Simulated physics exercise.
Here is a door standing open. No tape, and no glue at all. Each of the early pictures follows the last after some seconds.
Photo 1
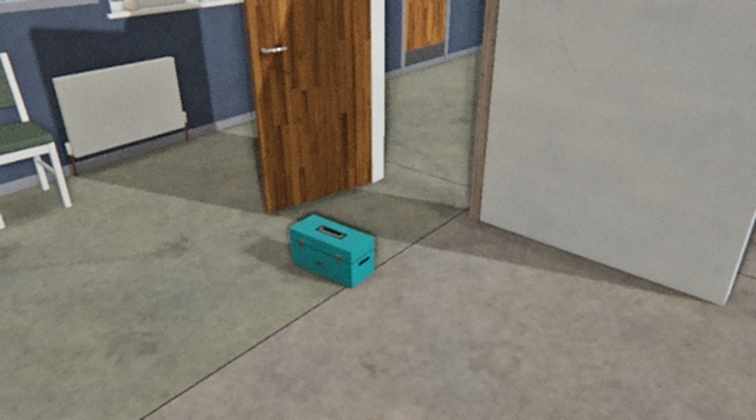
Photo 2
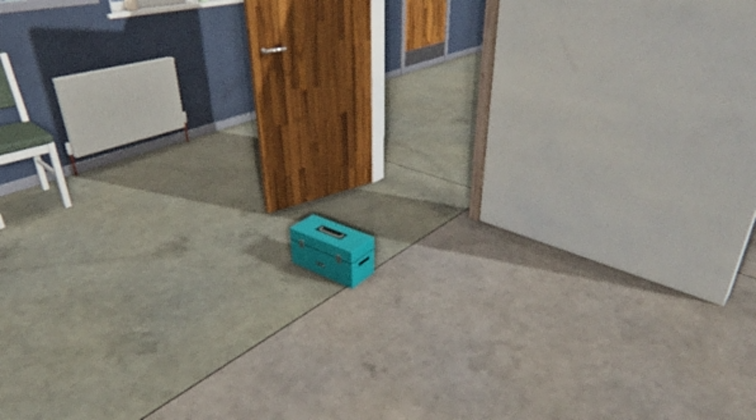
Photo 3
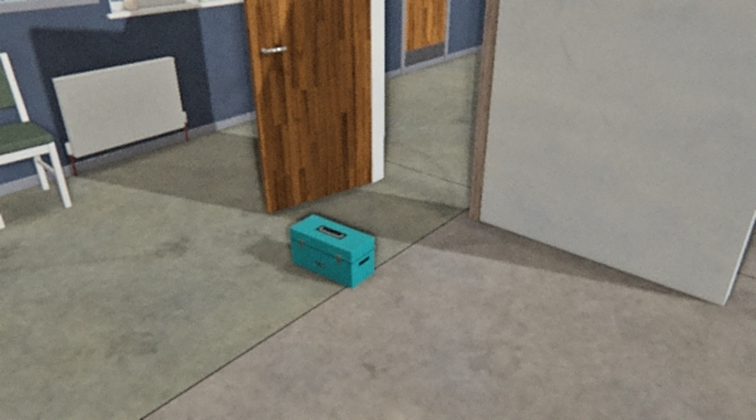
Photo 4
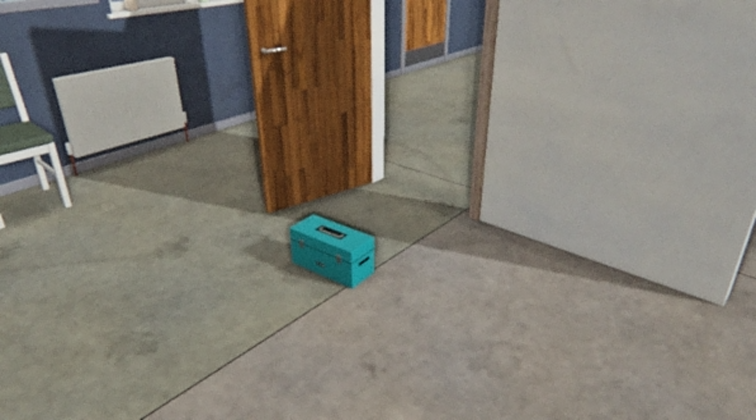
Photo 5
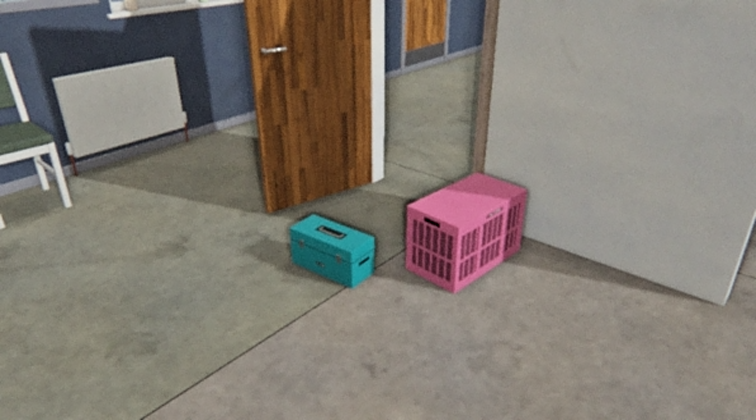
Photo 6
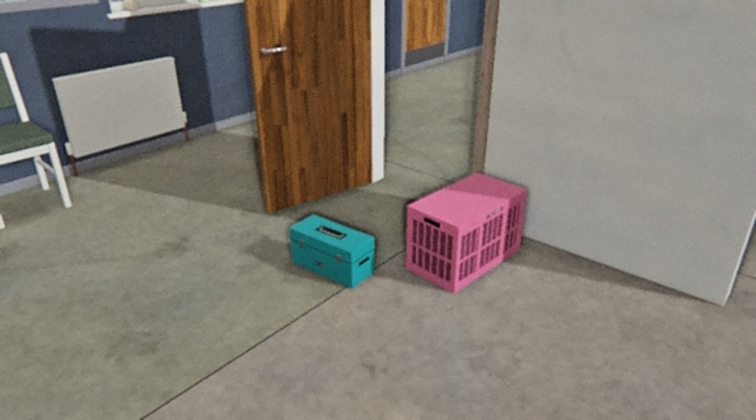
Pink chest appearing beside a still turquoise toolbox on the floor, near a wooden door standing wide open and motionless.
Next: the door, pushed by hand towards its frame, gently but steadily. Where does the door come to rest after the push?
Against the frame.
Then, 1.00 s after the last picture, door at 81°.
Then, 1.70 s after the last picture, door at 50°.
Then, 2.40 s after the last picture, door at 16°.
At rest, door at 0°; both in place. Seen from the same camera at the end, pink chest near (467, 229).
